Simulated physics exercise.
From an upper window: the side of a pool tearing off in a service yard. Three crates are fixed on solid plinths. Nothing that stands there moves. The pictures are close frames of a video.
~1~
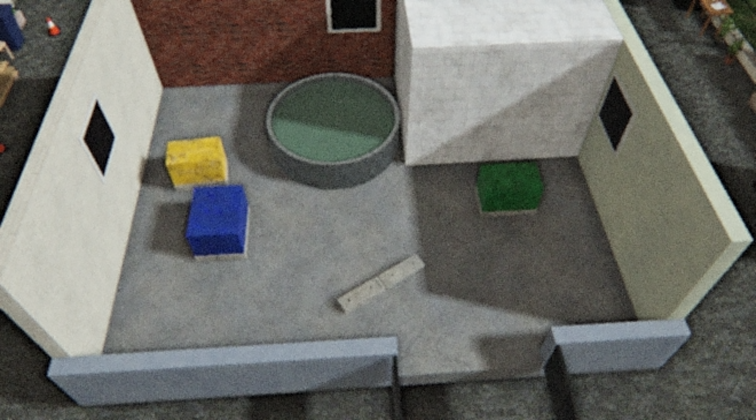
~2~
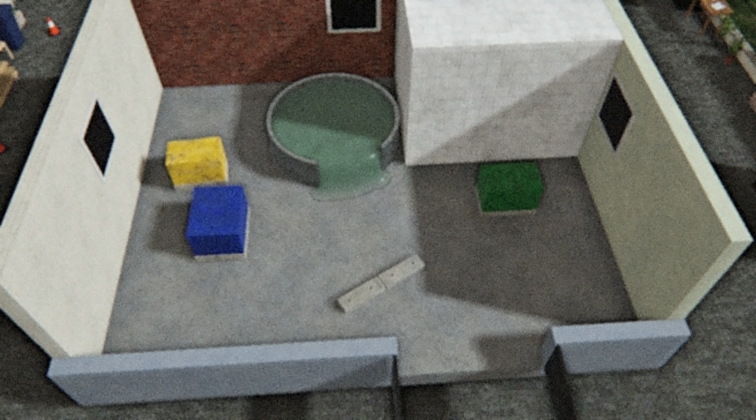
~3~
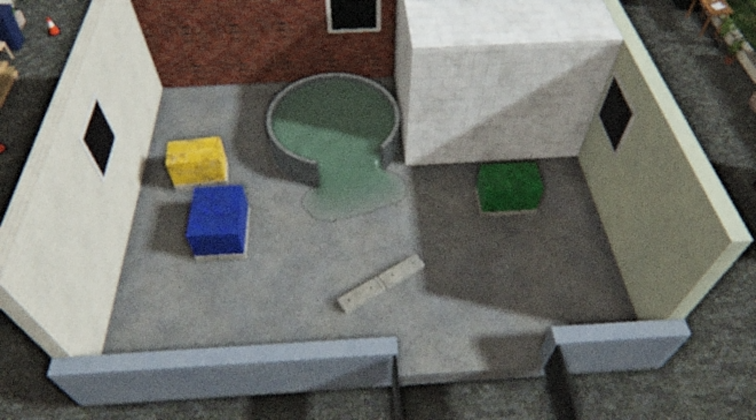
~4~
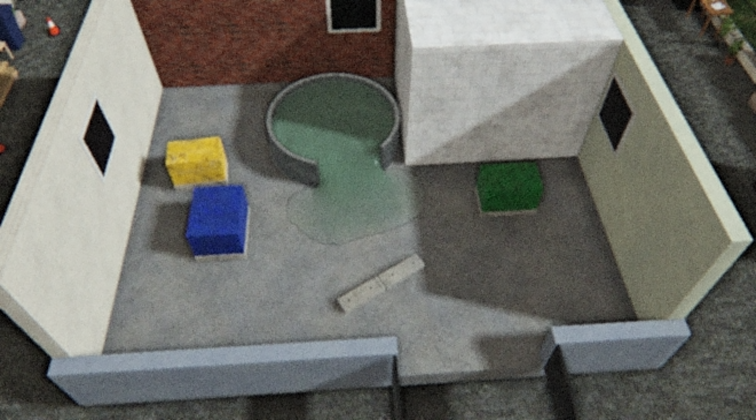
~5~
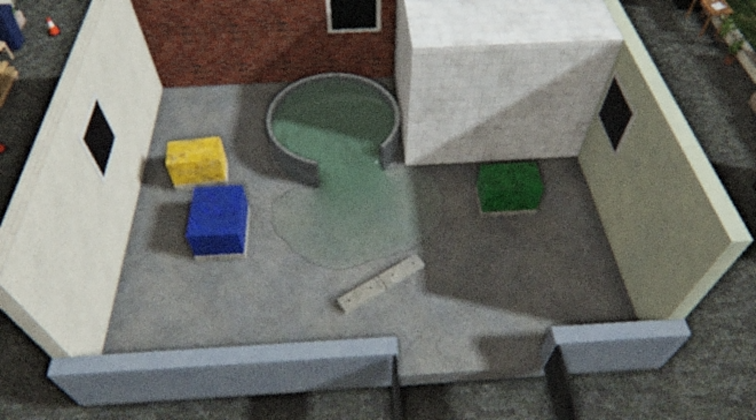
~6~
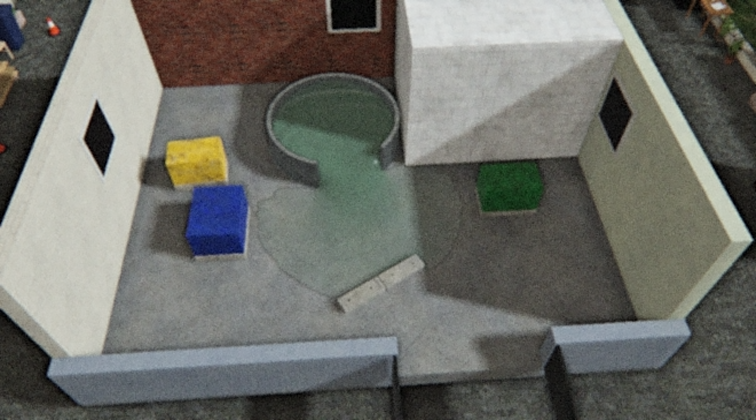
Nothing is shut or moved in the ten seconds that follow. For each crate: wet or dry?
One by one: The blue crate keeps dry; the green crate keeps dry; the yellow crate keeps dry.
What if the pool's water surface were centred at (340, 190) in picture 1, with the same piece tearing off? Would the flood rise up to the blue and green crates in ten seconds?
In short: The blue one remains dry, the green one escapes it.
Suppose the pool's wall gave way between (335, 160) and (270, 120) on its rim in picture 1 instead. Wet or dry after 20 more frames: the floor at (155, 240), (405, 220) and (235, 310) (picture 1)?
One after the other: Covered, clear, covered.
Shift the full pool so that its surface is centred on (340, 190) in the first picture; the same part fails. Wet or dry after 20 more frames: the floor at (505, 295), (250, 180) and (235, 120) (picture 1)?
As listed: Wet, dry, not flooded.
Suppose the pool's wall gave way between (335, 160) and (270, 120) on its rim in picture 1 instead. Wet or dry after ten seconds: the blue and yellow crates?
My reading: Blue gets wet; yellow ends up wet.
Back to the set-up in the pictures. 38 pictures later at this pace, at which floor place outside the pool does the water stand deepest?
Close to (96, 380).
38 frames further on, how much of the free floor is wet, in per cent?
I make it 75 per cent.
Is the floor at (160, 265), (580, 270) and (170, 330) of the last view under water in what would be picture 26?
One after the other: Not flooded, wet, covered.
A moment on, water covers 30 % of the floor; the blue crate water round its plinth, the green crate water round its plinth, the yellow crate not reached.
Next, water covers 45 % of the floor; the blue crate water round its plinth, the green crate water round its plinth, the yellow crate not reached.
Then, water covers 55 % of the floor; the blue crate water round its plinth, the green crate water round its plinth, the yellow crate not reached.
Later, water covers 75 % of the floor; the blue crate water round its plinth, the green crate water round its plinth, the yellow crate water round its plinth.
In the end, water covers 95 % of the floor; the blue crate stayed above the water, the green crate stayed above the water, the yellow crate stayed above the water.
